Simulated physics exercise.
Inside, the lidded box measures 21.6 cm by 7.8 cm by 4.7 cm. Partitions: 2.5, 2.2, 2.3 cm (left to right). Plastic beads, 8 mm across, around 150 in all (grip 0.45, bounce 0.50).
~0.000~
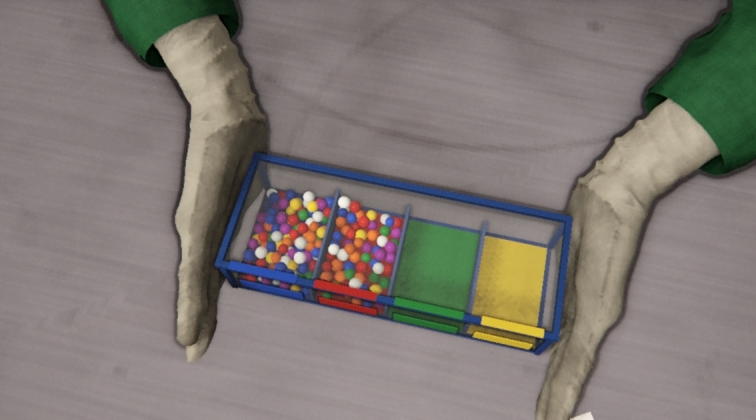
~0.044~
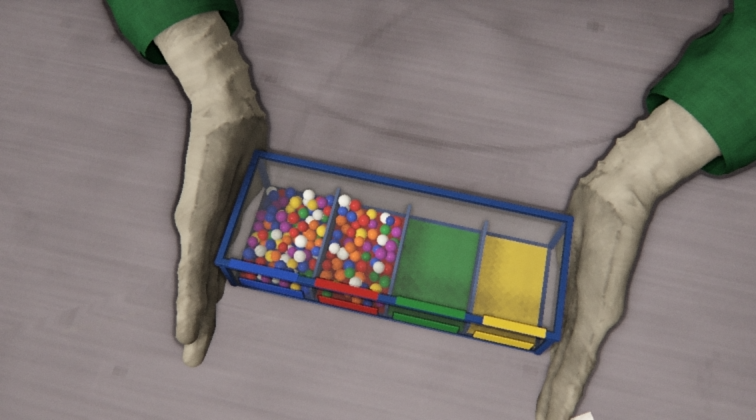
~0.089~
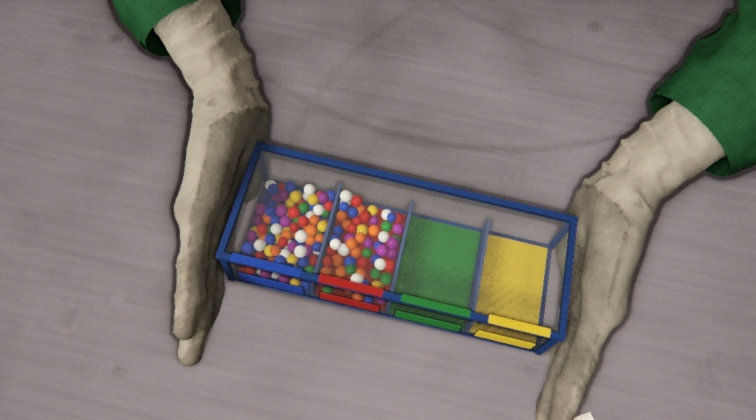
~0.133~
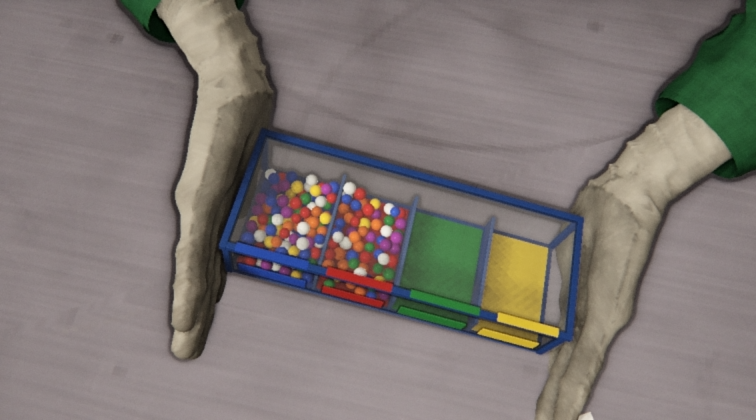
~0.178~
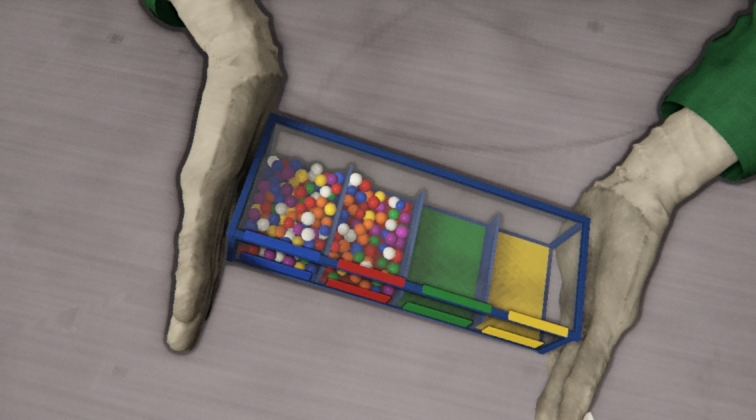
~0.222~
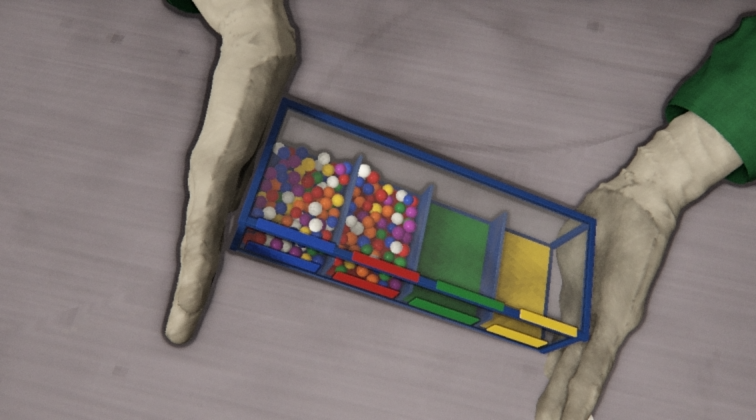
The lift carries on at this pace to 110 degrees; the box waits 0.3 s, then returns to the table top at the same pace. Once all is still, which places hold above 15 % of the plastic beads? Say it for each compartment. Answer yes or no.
Red compartment: No; blue compartment: No; green compartment: No; yellow compartment: Yes.
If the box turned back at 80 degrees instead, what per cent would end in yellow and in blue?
In that case yellow 45, blue 25.
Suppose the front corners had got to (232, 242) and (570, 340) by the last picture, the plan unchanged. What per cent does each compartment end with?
Red 0, blue 0, green 0, yellow 100.
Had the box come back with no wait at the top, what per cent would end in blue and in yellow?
Then: Blue 0; yellow 95.
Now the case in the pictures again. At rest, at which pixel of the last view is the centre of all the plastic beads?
Near (520, 274).
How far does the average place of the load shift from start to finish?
Some 14.5 cm.
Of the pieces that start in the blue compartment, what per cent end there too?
Roughly 0 per cent.
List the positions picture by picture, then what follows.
Box tilt 0 degrees, front corners at (223, 262) and (552, 334); red 40 %, blue 60 %, in the first frame.
Box tilt 1 degrees, front corners at (223, 260) and (554, 334), in the second frame.
Box tilt 4 degrees, front corners at (224, 253) and (558, 334), lowest corner right back, in the third frame.
Box tilt 9 degrees, front corners at (228, 243) and (566, 333), lowest corner right back, in the fourth frame.
Box tilt 14 degrees, front corners at (236, 230) and (574, 333), lowest corner right back, in the fifth frame.
Box tilt 19 degrees, front corners at (248, 218) and (582, 334), lowest corner right back; red 40 %, blue 60 %. The box's pace is about 120 degrees a second, in the sixth frame.
Then, at 1.20 s, tilt 110 degrees; red 10 %, green 25 %, yellow 65 %.
Then, at 1.86 s, tilt 57 degrees; green 5 %, yellow 95 %.
After 2.55 s, tilt 0 degrees; green 5 %, yellow 95 %.
In the end, at 3.1 s, red 0 %, blue 0 %, green 5 %, yellow 95 %.
